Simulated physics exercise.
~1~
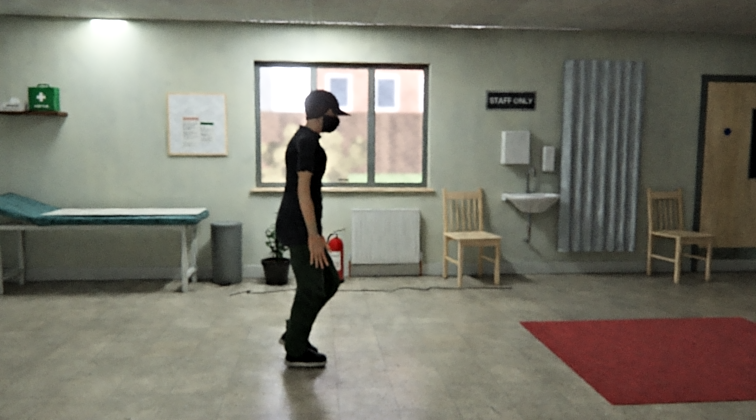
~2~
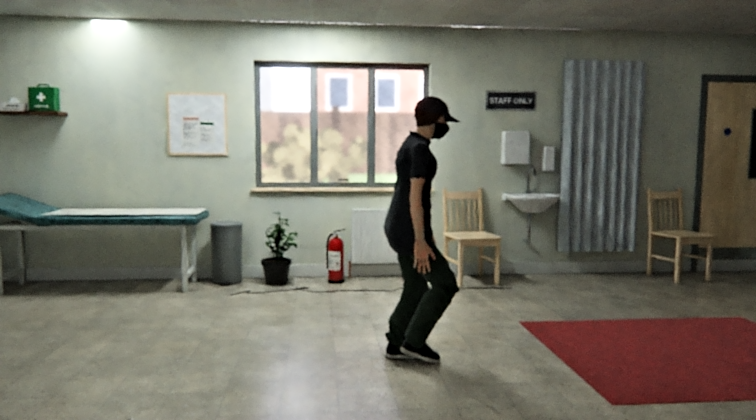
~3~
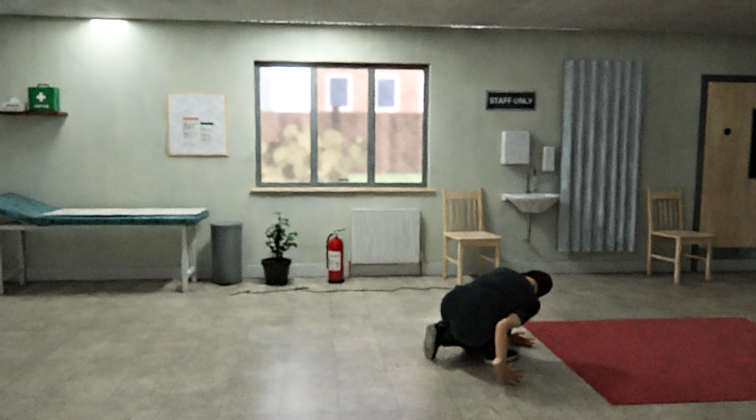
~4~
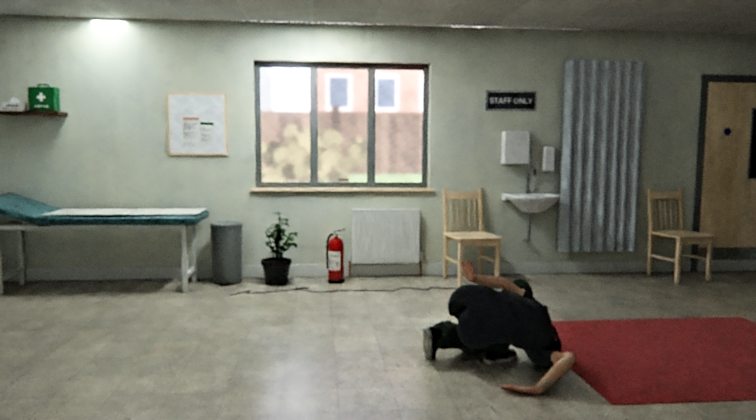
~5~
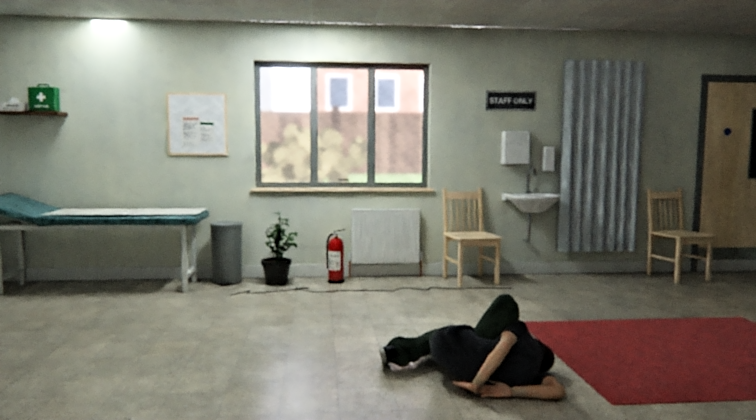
A visitor in dark clothes, a cap and a black face mask walks right across a room like a clinic, past a window, a plant and a red extinguisher. Nearing a red mat, the visitor's knees bend, and the body folds down into a low crouch, hands reaching toward the floor. The visitor pitches forward, one arm on the floor and the other raised behind. The body then rolls over and sinks down flat, one knee bent up. It ends lying on the grey floor, with hips, chest and head all short of the mat's near edge.
